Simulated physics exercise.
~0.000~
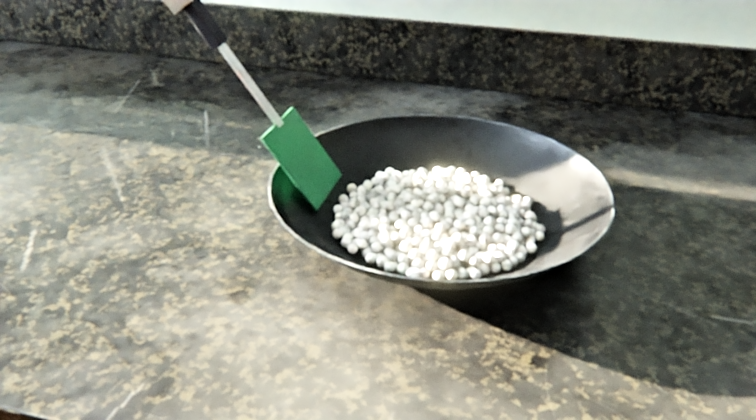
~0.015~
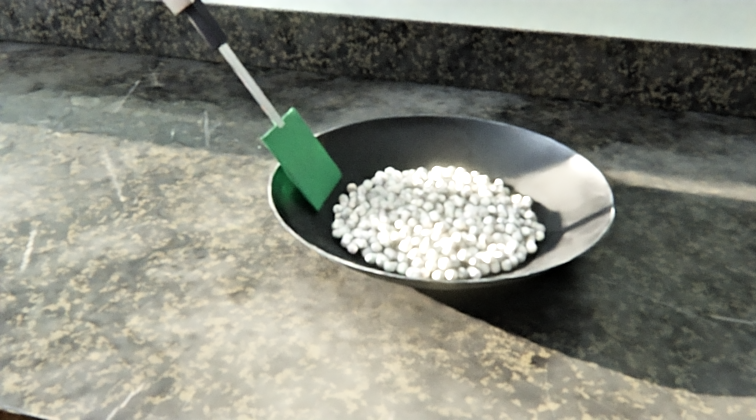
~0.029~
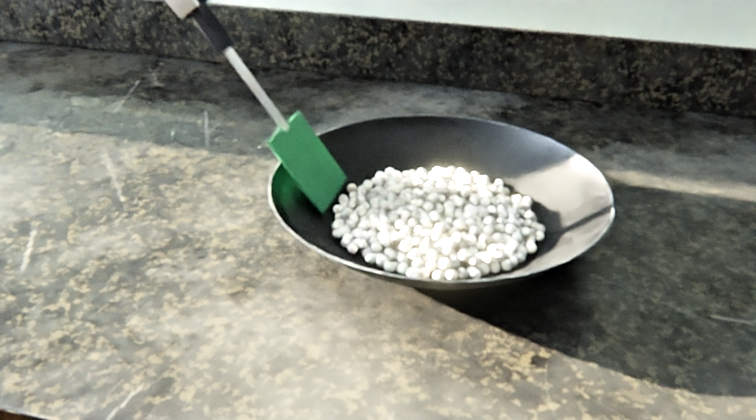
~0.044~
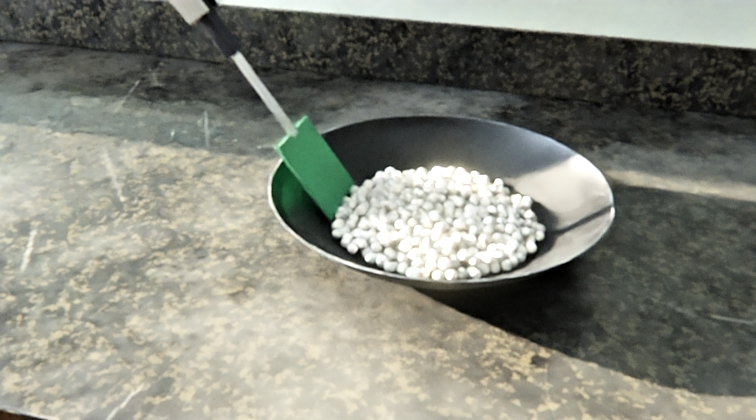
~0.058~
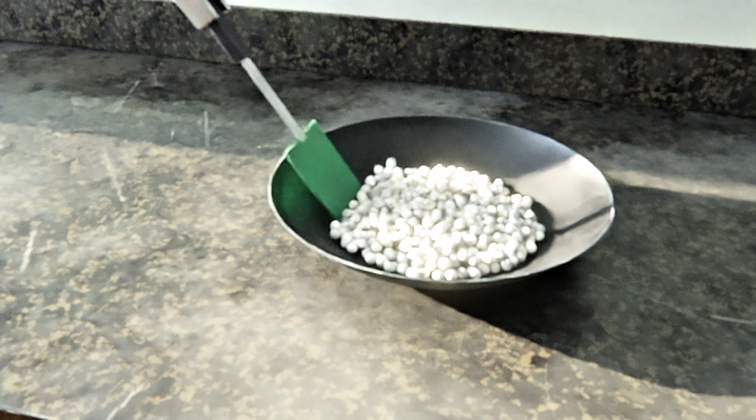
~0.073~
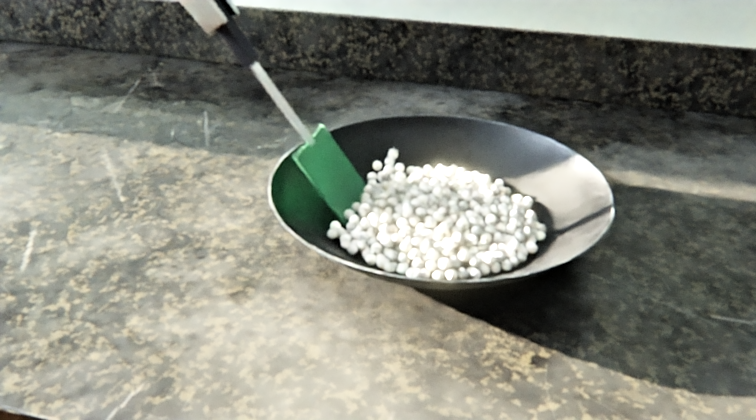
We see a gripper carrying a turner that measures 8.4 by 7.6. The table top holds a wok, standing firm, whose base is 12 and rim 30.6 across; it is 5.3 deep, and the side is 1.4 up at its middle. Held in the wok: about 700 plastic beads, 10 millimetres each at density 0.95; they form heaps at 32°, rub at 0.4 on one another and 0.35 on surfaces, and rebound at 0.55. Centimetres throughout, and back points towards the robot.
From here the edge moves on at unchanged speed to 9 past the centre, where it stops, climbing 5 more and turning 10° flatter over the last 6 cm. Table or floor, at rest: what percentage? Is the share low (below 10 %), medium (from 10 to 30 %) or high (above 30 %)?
The share is low, below 10 %.
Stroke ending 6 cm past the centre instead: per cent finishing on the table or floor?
Changed stop: Approx. 0 %.
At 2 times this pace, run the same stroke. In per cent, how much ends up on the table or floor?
I'd put it around 20 per cent.
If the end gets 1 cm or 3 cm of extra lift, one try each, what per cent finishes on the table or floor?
Some 0 and 0 per cent.
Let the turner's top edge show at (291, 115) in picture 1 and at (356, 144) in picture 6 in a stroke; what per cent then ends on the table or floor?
Roughly 20 %.
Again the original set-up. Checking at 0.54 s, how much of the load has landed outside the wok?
5 %.
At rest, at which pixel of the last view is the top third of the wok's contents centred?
The middle lies somewhere around (528, 217).
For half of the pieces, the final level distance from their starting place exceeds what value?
About 4 cm.
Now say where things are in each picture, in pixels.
Turner top edge at (278, 122), sloping 54°; upper third of the load around (438, 212), from x 335 to 540, top at y 170; 700 in the wok, in the first picture.
Turner top edge at (278, 122), sloping 54°; upper third of the load around (438, 212), from x 335 to 540, top at y 170, in the second picture.
Turner top edge at (283, 126), sloping 54°; upper third of the load around (438, 212), from x 335 to 540, top at y 170, in the third picture.
Turner top edge at (292, 131), sloping 54°; upper third of the load around (438, 212), from x 335 to 540, top at y 170, in the fourth picture.
Turner top edge at (300, 136), sloping 54°; upper third of the load around (437, 210), from x 335 to 540, top at y 165, in the fifth picture.
Turner top edge at (309, 140), sloping 54°; upper third of the load around (438, 209), from x 330 to 540, top at y 155; 700 in the wok, in the sixth picture.
After 0.18 s, sloping 54°, highest piece 5 above the table; 700 in the wok.
After 0.29 s, sloping 51°, highest piece 5 above the table; 700 in the wok.
After 0.54 s, sloping 44°, highest piece 7 above the table; 658 in the wok, 34 on the table or floor, 8 on the blade or in flight.
After 1.59 s, sloping 44°, highest piece 5 above the table; 658 in the wok, 42 on the table or floor.
At rest, 658 in the wok, 42 on the table or floor. That is 6 % on the table or floor.
